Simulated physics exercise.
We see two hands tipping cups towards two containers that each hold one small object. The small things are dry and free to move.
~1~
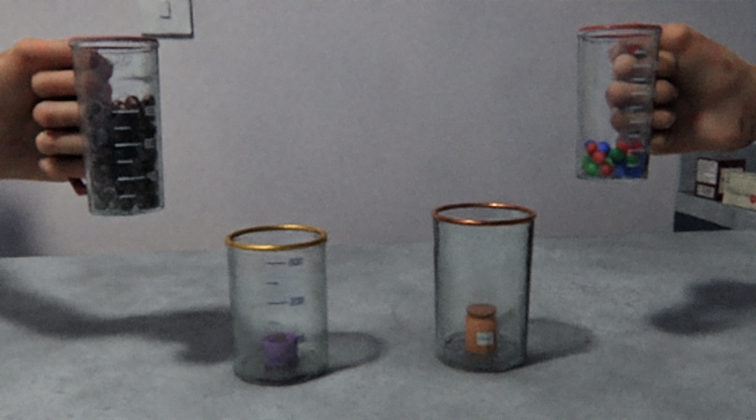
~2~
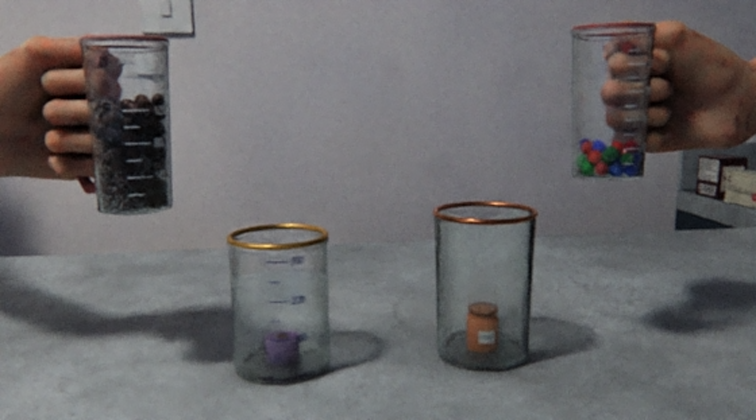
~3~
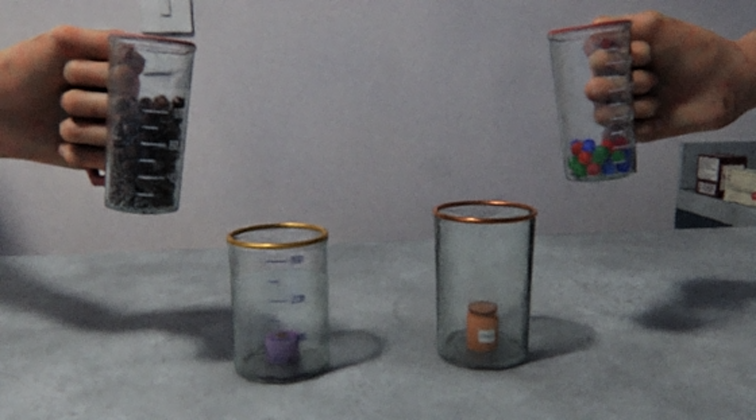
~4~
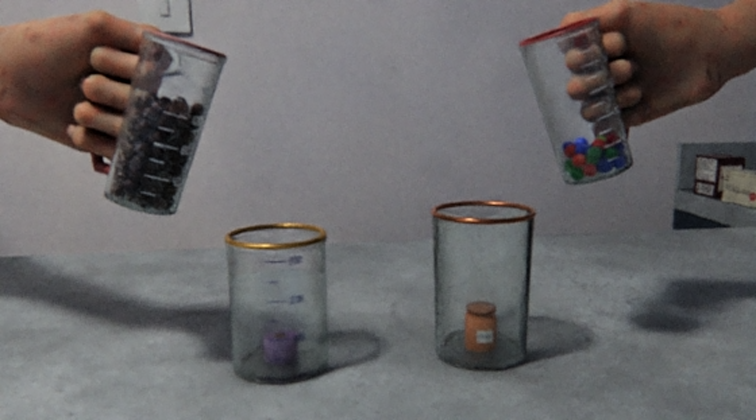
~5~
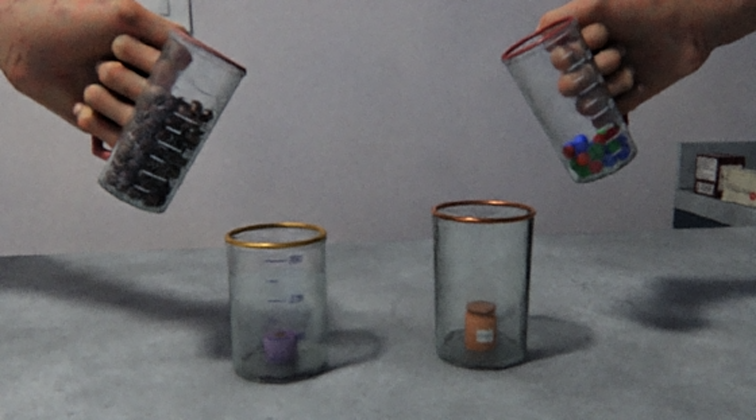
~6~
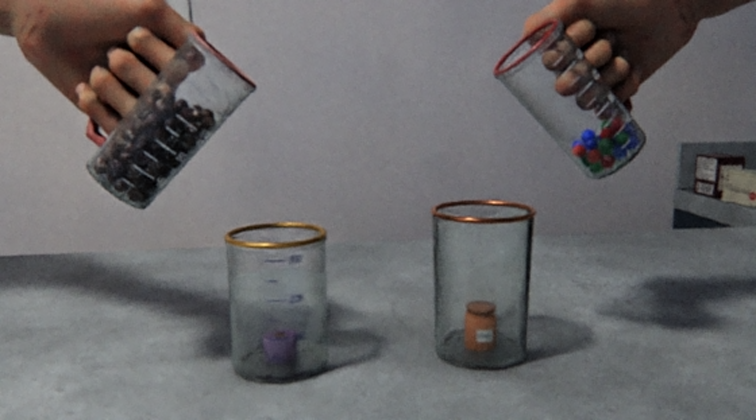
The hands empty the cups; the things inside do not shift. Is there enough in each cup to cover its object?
The left object gets buried and the right object still sticks out.
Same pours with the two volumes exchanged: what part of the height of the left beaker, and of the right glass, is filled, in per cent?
Left: 20 %. Right: 45 %.
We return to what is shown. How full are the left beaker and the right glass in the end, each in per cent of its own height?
Left about 45, right about 15.
Then, 0.26 s on from there, left beaker empty, all of its cupful still in the cup; right glass empty, all of its cupful still in the cup.
Then, 0.60 s on from there, left beaker empty, all of its cupful still in the cup; right glass empty, all of its cupful still in the cup.
Then, 0.96 s on from there, left beaker a quarter full, near a third of its cupful still in the cup; right glass nearly empty, near a third of its cupful still in the cup.
In the end, left beaker half full (surface near (279, 304)), nothing beside it; right glass nearly empty (surface near (481, 326)), nothing beside it; the left thing is covered; the right thing is still showing.
